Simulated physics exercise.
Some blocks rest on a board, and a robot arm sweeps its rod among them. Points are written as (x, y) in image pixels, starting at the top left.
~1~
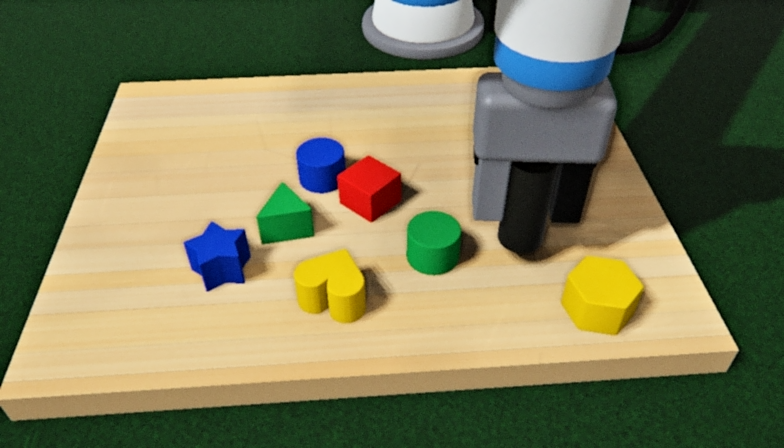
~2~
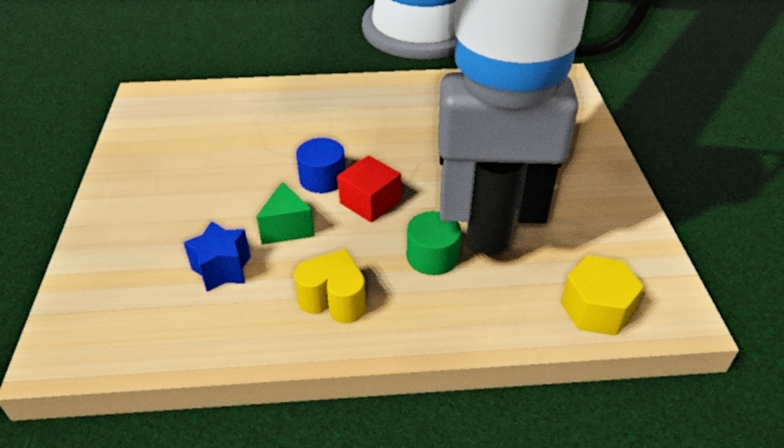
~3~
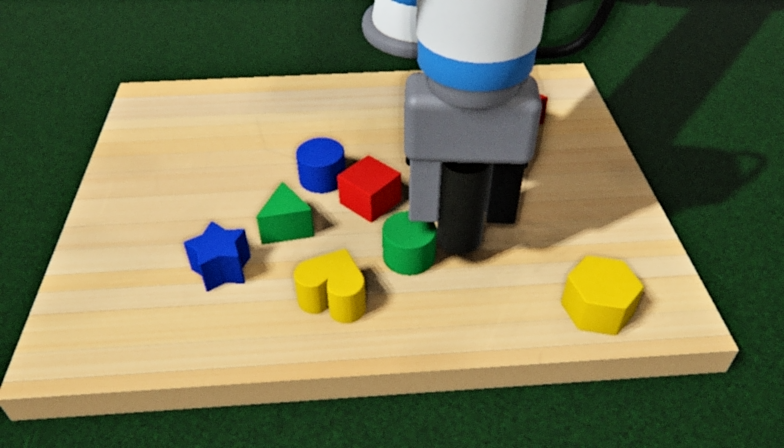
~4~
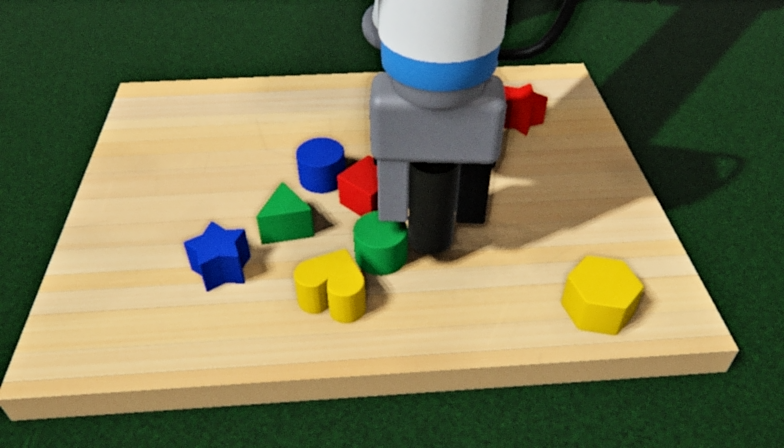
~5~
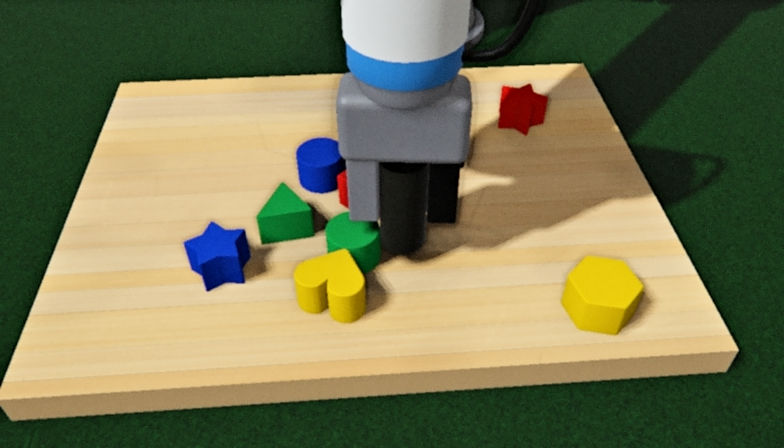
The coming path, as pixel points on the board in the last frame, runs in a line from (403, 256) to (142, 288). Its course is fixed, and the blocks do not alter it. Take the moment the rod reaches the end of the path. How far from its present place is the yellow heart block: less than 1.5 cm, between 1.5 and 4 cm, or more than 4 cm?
From 1.5 to 4 cm.
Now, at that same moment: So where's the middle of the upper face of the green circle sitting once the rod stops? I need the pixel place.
The top centre is at (214, 216).
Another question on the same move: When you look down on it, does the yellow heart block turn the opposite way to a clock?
Yes, that is what happens.
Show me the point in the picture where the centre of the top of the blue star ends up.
The blue star ends near (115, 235).
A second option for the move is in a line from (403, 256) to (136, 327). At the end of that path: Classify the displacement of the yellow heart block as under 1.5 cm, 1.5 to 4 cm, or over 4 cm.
The answer will be the middling band, 1.5 to 4 cm.
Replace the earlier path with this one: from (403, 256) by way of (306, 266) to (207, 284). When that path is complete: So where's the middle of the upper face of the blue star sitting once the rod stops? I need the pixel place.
Put as a pixel place, it's (163, 242).
What follows on the original path. One third of the way, rod at (315, 250); green triangle at (278, 198); yellow heart block at (313, 279), turned 45° anticlockwise; green circle at (268, 228).
Two thirds of the way, rod at (225, 261); blue star at (173, 241), turned 45° anticlockwise; green triangle at (275, 197), turned 20° clockwise; yellow heart block at (307, 279), turned 65° anticlockwise; green circle at (215, 217).
At the end, rod at (135, 270); blue star at (117, 233), turned 15° anticlockwise; green triangle at (275, 197), turned 20° clockwise; yellow heart block at (307, 279), turned 65° anticlockwise; green circle at (214, 216).
